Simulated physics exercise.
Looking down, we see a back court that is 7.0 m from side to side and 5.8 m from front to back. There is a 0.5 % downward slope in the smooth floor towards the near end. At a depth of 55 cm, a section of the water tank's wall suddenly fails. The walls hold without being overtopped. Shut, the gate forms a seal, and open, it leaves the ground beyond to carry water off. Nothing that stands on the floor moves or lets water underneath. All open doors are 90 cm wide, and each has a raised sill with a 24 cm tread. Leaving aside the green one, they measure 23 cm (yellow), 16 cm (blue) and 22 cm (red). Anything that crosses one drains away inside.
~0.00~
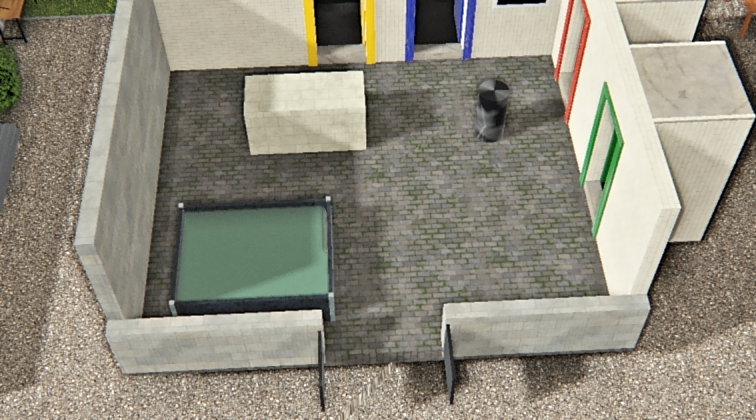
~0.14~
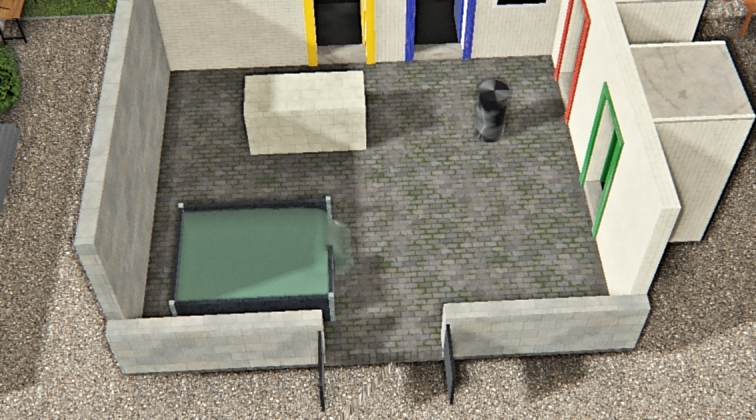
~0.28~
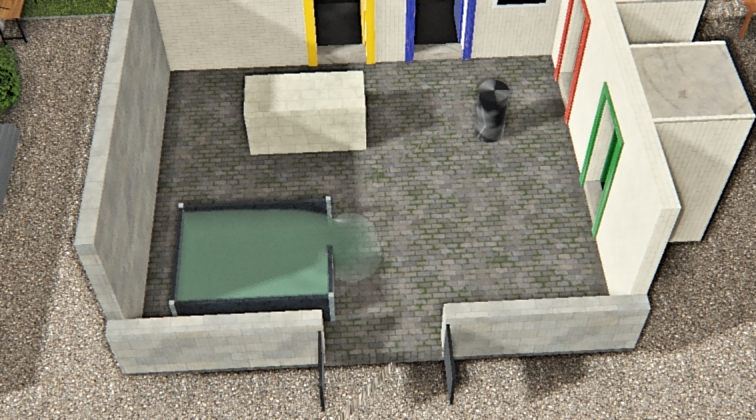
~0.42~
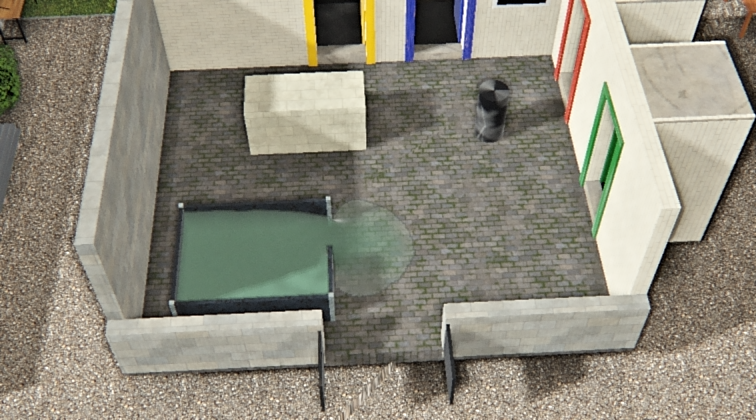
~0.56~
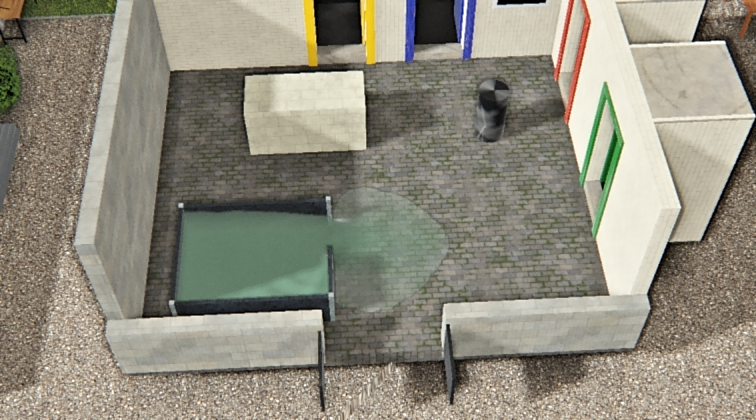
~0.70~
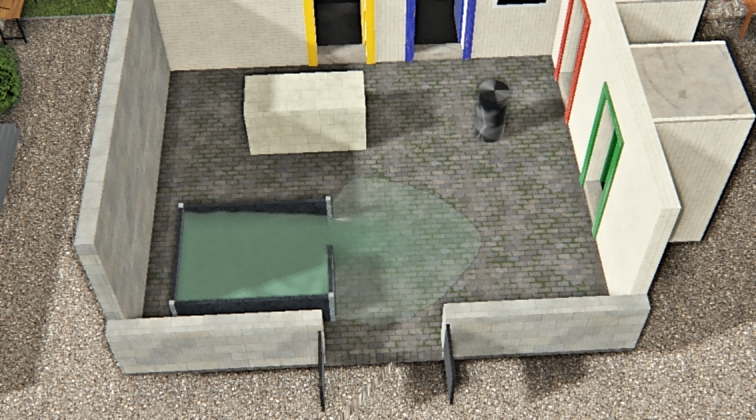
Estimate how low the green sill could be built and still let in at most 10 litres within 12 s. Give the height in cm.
I would say 13.5 cm or so.
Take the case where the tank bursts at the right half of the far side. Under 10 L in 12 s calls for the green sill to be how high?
Near 8.5 cm.
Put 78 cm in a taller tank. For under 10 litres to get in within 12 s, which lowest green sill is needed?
Around 21 cm high.
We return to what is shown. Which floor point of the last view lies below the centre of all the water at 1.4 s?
The water is centred near (303, 262).
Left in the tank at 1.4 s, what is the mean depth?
Average depth: Approx. 42 cm.
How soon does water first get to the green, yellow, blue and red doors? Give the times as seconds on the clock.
Arrives: Green 1.5 s / yellow 5.5 s / blue 3.2 s / red 2.6 s.
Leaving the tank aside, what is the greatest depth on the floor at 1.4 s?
32 cm.
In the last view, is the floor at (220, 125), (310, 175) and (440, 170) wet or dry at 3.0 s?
In order: Untouched, untouched, soaked.
After 1.4 s water covers 30 % of the floor, deepest (32 cm) near (335, 240); it has not reached the green door.
After 3.0 s water covers 50 % of the floor, deepest (24 cm) near (605, 316); 17 cm at the green door, 1 litre in over its 15 cm sill.
After 12.0 s water covers 85 % of the floor, deepest (8 cm) near (168, 100); 7 cm at the green door, 4 litres in over its 15 cm sill.
At the green door as built, the water arrived by 1.5 s and peaked near 18 cm at 2.4 s.
Run again over the same 12 s with other heights there, 16 litres in over 12.5 cm, 1 litre over 16.5 cm. The limit of 10 litres is kept from about 13.5 cm up.
